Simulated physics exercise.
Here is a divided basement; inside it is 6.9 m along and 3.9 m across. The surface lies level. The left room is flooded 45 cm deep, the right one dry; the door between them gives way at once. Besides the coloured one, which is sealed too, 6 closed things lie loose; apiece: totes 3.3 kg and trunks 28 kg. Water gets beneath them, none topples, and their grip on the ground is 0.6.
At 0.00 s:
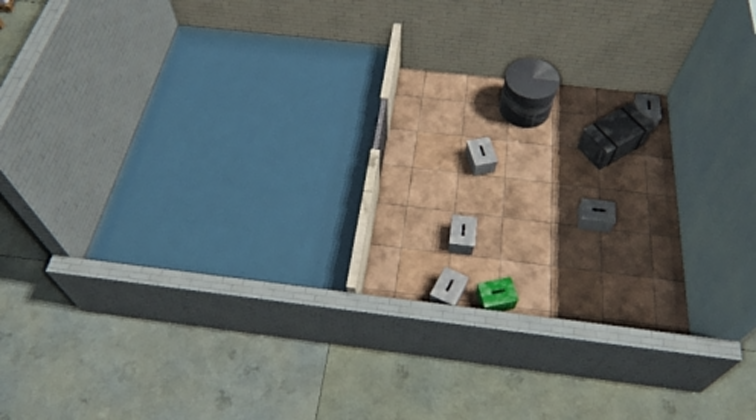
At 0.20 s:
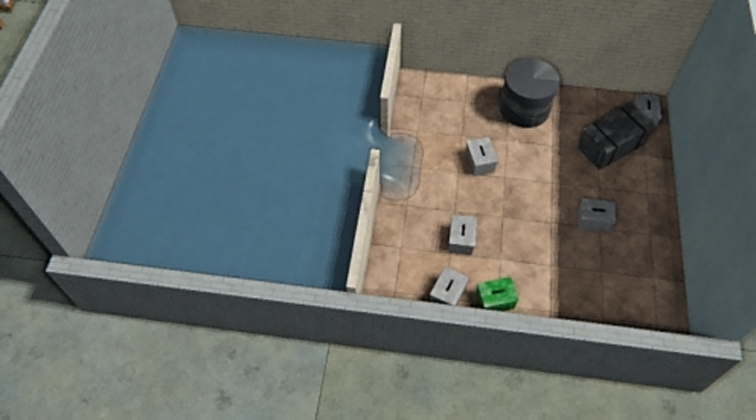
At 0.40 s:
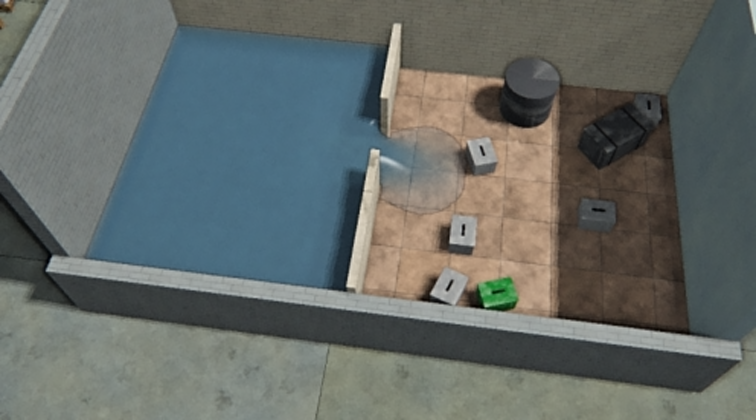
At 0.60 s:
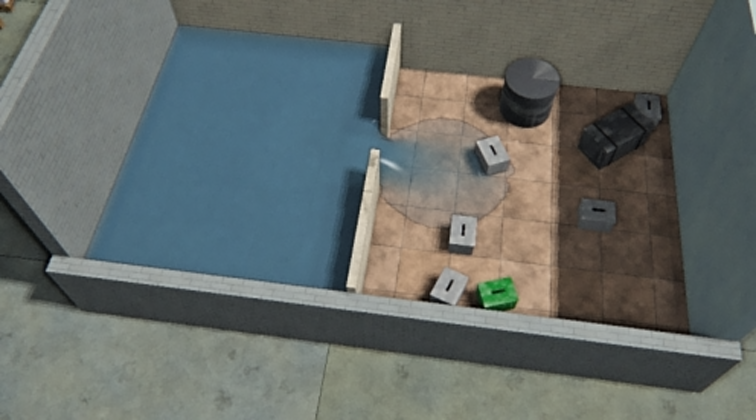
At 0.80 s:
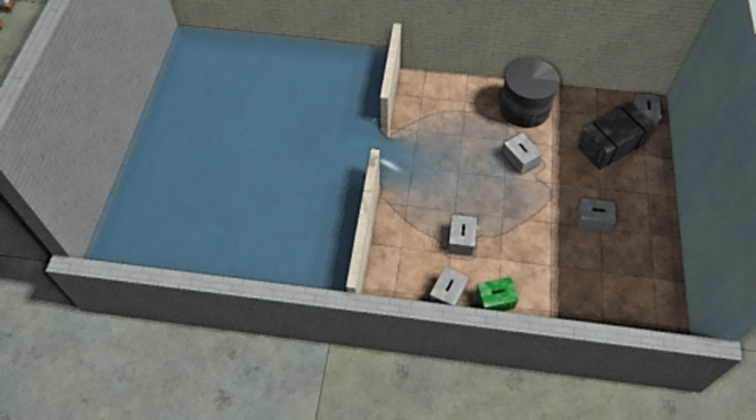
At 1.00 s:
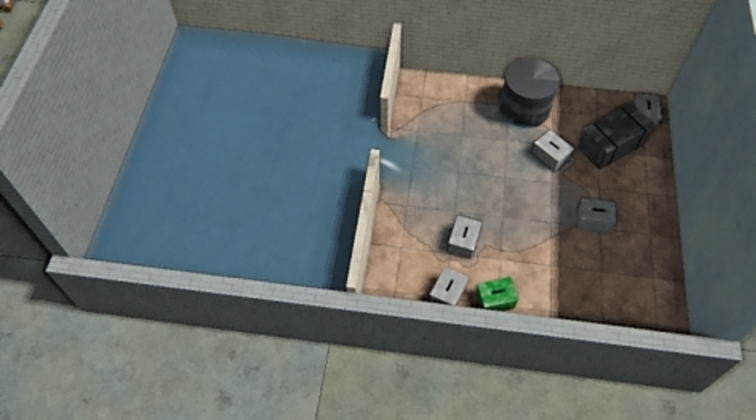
Water from the flooded left room pushes through the opening in the dividing wall and fans out across the tiled floor on the right. It reaches the nearest grey box and carries it rightward toward the dark trunk, while the green box near the front wall stays still.
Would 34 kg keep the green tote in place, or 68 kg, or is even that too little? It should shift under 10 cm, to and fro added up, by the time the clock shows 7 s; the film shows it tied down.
For it, the smaller load will do.
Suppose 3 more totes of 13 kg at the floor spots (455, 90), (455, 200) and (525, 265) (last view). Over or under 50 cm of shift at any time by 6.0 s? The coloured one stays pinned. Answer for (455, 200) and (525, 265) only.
In that order: More, more.
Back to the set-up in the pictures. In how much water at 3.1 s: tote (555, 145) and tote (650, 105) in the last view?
About 14 and 18 cm.
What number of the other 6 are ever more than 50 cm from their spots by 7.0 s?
6 of them.
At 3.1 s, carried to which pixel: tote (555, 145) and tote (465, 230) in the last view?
Around (662, 180) and (520, 268).
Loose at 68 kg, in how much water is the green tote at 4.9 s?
About 12 cm.
After 1.4 s the green tote would be 0 cm from its start with 34 kg and 0 cm from its start with 68 kg; 0 cm of water round it then.
After 3.1 s the green tote would be 0 cm from its start with 34 kg and 0 cm from its start with 68 kg; 4 cm of water round it then.
After 4.9 s the green tote would be 0 cm from its start with 34 kg and 0 cm from its start with 68 kg; 12 cm of water round it then.
After 7.0 s the green tote would be 0 cm from its start with 34 kg and 0 cm from its start with 68 kg; 13 cm of water round it then.
